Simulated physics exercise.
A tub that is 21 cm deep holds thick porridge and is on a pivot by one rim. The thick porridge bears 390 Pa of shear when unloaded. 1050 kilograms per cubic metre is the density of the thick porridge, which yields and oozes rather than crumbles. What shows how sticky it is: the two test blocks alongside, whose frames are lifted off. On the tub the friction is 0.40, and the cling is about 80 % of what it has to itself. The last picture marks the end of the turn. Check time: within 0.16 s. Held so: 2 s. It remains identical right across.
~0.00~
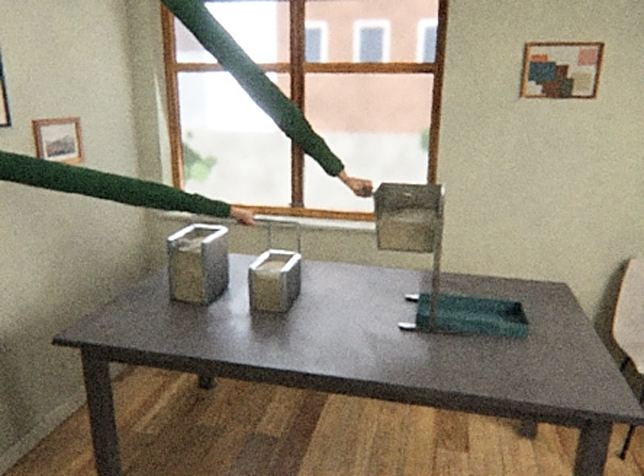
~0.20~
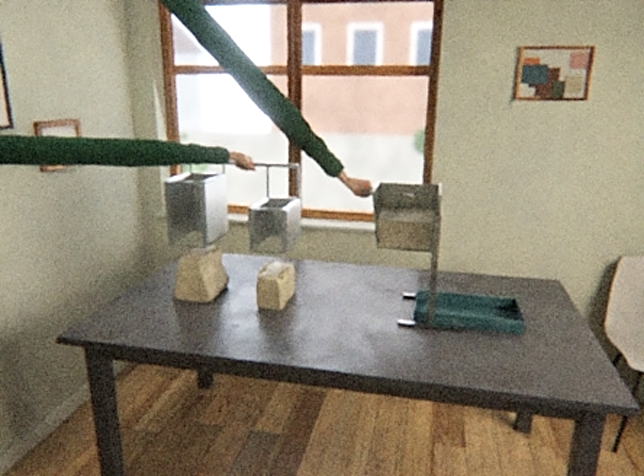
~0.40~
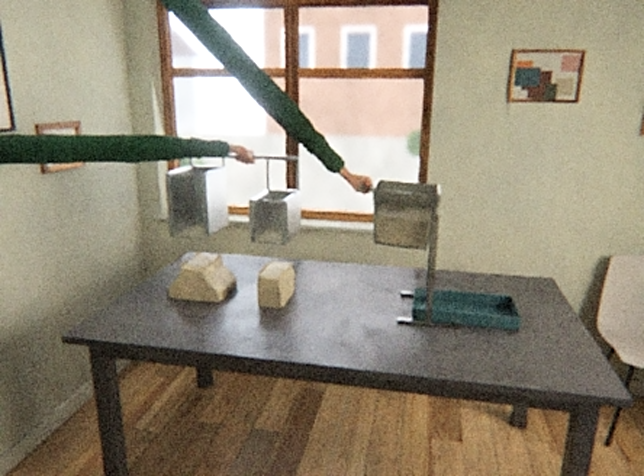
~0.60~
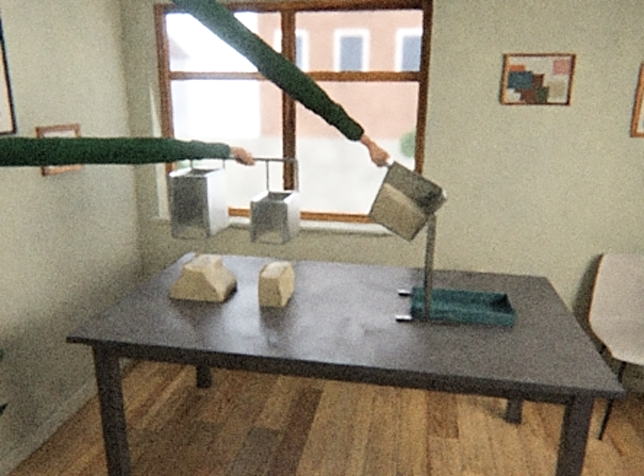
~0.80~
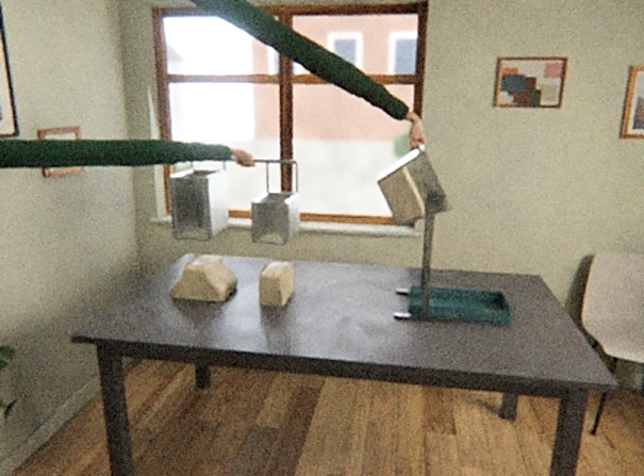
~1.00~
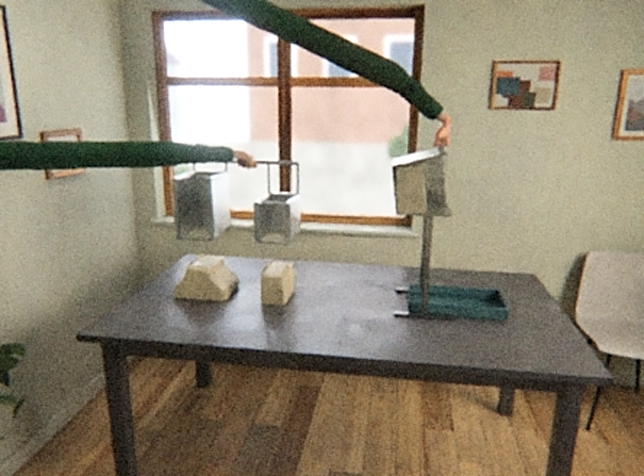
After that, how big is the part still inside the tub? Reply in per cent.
I would say roughly 100 per cent is still inside.
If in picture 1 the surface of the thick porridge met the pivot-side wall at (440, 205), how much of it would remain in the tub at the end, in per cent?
65 %.
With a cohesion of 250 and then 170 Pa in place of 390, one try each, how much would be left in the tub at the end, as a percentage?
Respectively 90 % and 70 %.
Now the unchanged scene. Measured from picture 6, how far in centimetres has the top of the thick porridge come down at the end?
5 cm.
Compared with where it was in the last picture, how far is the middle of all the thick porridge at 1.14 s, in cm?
Roughly 2 cm.
After 1.14 s, the tub is at 82 degrees and holds 100 %.
After 1.31 s, the tub is at 82 degrees and holds 100 %.
After 1.48 s, the tub is at 82 degrees and holds 100 %.
After 1.65 s, the tub is at 82 degrees and holds 100 %.
After 3.00 s, the tub is at 82 degrees and holds 100 %.
